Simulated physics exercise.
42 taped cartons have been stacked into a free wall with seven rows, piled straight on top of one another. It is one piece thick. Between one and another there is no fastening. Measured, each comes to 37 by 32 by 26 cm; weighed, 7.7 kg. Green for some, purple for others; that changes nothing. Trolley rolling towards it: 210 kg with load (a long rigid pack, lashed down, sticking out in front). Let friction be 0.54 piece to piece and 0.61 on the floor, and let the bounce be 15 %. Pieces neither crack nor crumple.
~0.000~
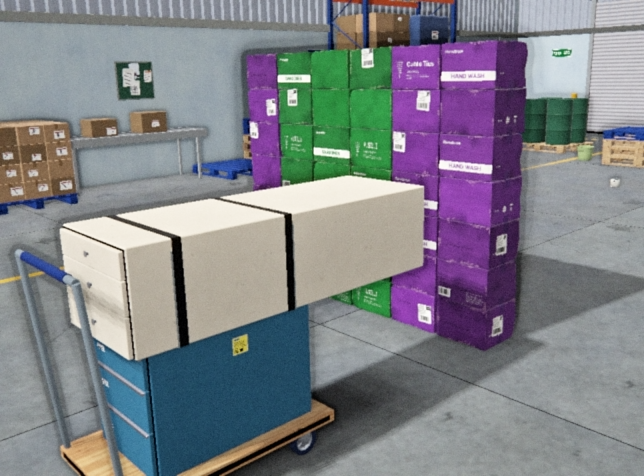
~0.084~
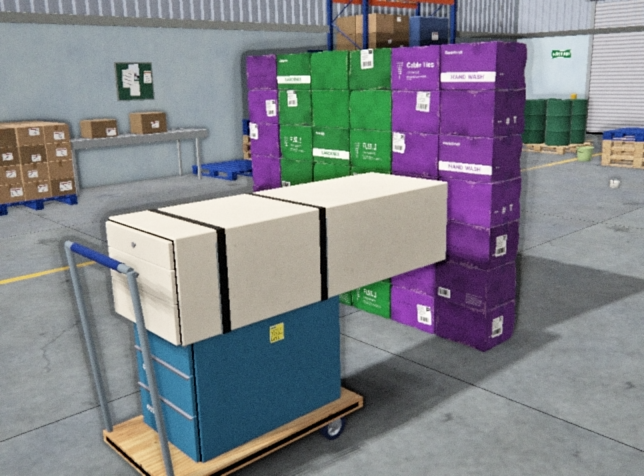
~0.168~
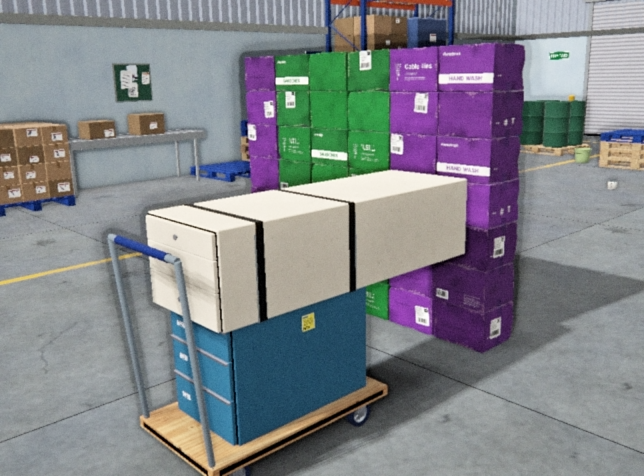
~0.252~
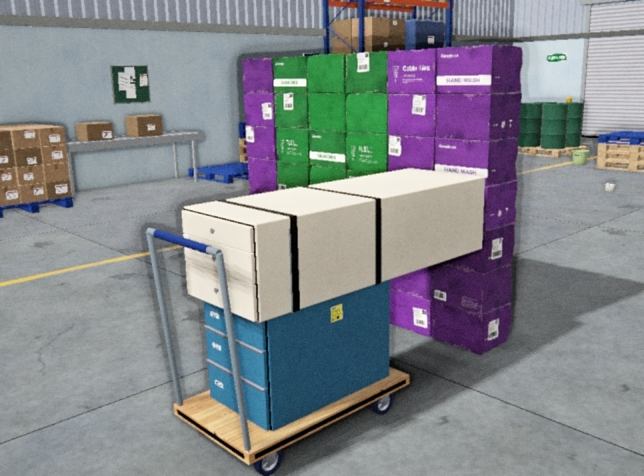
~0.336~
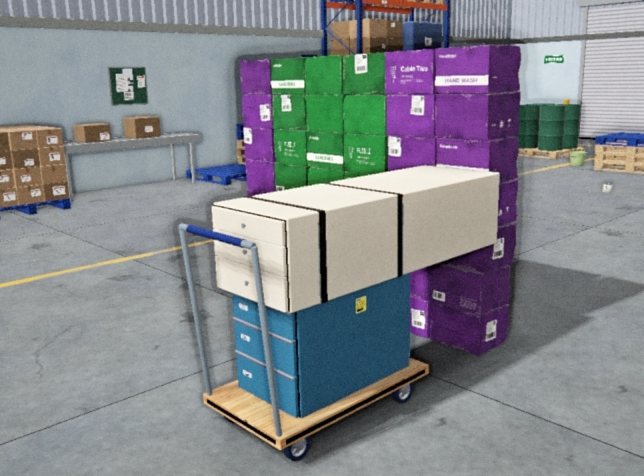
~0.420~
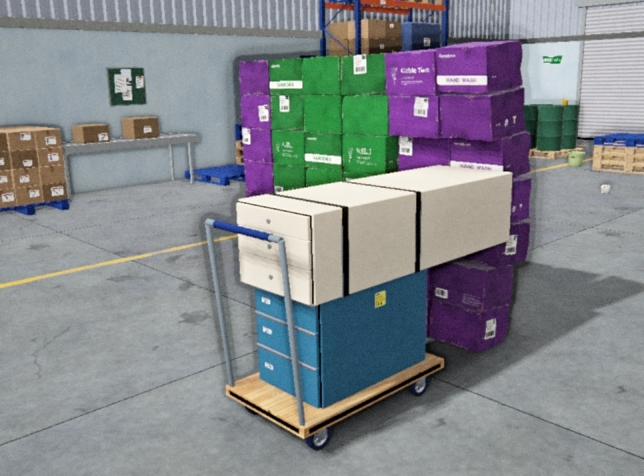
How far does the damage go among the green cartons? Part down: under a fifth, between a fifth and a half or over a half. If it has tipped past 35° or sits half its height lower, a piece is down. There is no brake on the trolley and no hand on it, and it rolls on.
Lab note - fraction down at the end: Under one fifth.
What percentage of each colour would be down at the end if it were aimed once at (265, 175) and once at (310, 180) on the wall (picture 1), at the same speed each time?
First try then second: Purple 30 and 0, green 20 and 70 per cent.
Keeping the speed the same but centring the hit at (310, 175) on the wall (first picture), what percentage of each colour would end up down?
The purple ones would be 0 per cent down and the green ones 70 per cent.
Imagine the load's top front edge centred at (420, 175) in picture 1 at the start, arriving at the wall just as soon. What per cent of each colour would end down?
Down at the end: Purple 70 per cent, green 0 per cent.
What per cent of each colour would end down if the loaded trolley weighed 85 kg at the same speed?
Result: Purple 70, green 0 %.
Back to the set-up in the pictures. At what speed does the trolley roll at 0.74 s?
Something like 1.4 m/s, I'd say.
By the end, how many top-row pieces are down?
Exactly 2.
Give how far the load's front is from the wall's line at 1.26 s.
Reading: Approx. 125 cm past the line.
After 0.74 s, load 62 cm past the wall's line, still rolling; none of the 21 green cartons down (9 of 42 in all colours); top green carton unmoved; top purple carton 45° from how it stood, 25 cm lower.
After 1.26 s, load 1.23 m past the wall's line, still rolling; none of the 21 green cartons down (14 of 42 in all colours); top green carton unmoved; top purple carton on its side.
In the end (3.0 s), load 1.70 m past the wall's line, stopped; none of the 21 green cartons down (14 of 42 in all colours); top green carton unmoved; top purple carton on its side. That is 0 per cent. From the last view, middles, top green carton near (336, 76), top purple carton near (575, 132).
